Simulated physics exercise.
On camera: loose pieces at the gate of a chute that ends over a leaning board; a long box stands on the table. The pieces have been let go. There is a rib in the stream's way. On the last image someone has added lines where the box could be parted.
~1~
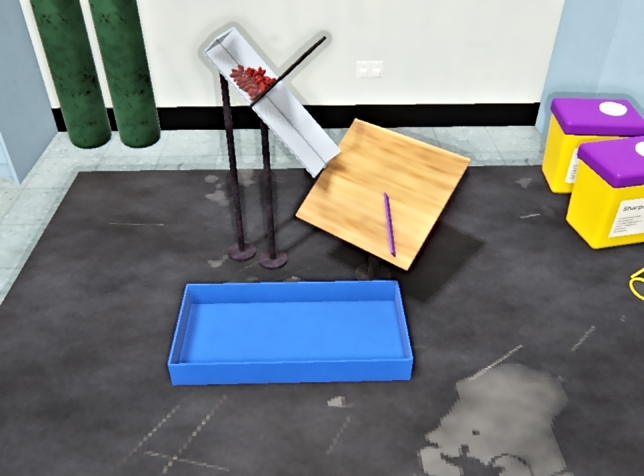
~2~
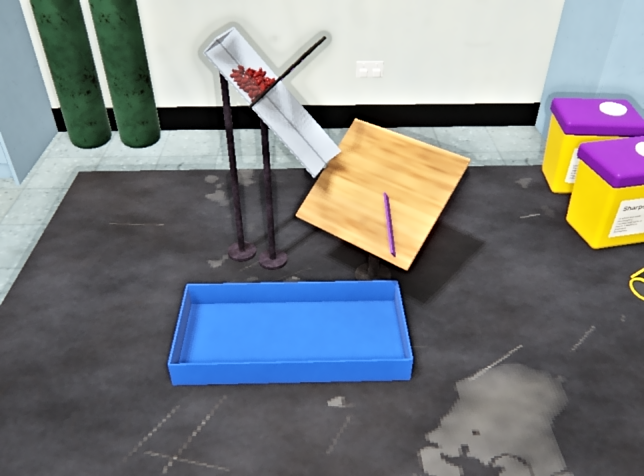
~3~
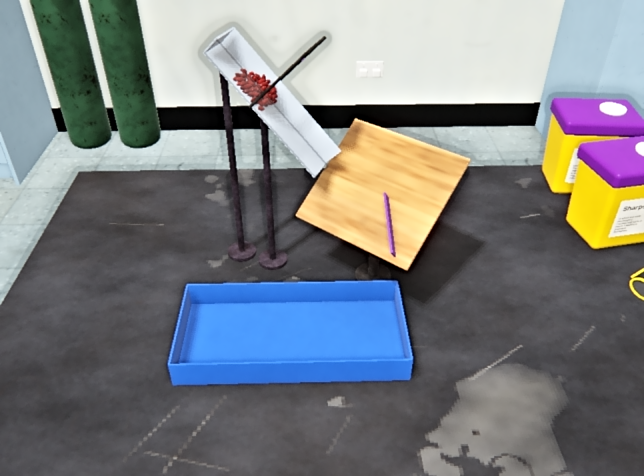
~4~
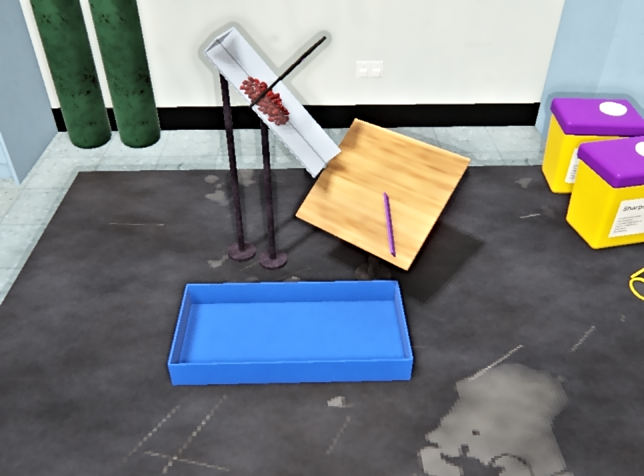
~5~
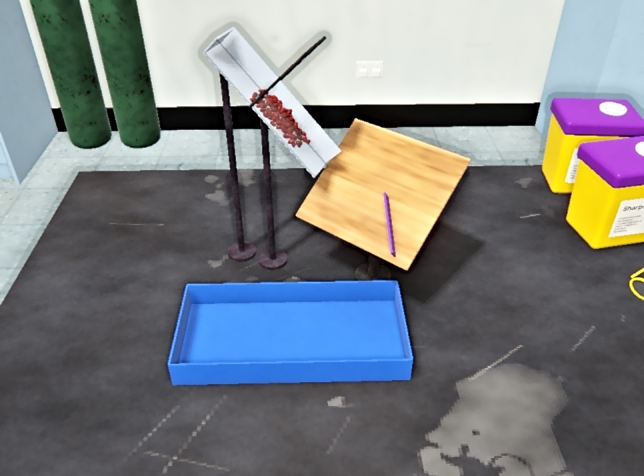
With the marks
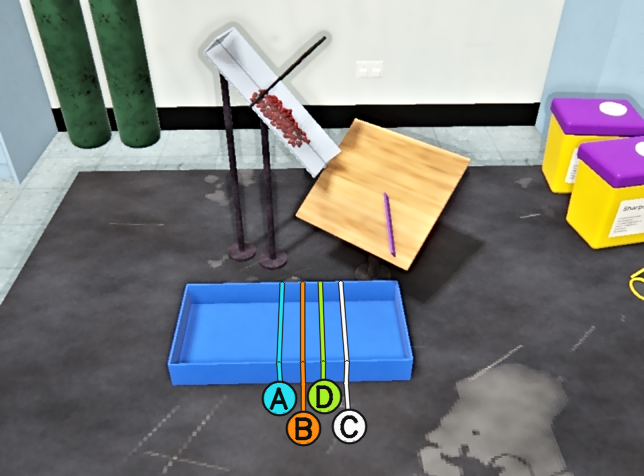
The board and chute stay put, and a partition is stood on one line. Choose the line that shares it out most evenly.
C beats the others.
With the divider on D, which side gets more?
More lands on the right.
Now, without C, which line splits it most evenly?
That would be D.
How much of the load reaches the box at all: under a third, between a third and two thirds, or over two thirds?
It is over two thirds.
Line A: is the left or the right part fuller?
Right.
On the marked copy, line A crosses the front rim at (279, 362); line B crosses the front rim at (302, 362); line C crosses the front rim at (346, 361); line D crosses the front rim at (323, 361).
If A is chosen, of what is caught, only a few on the left of the divider, all but a few on the right.
If B is chosen, of what is caught, only a few on the left of the divider, all but a few on the right.
If C is chosen, of what is caught, close to half on the left of the divider, close to half on the right.
If D is chosen, of what is caught, close to a quarter on the left of the divider, the bulk on the right.
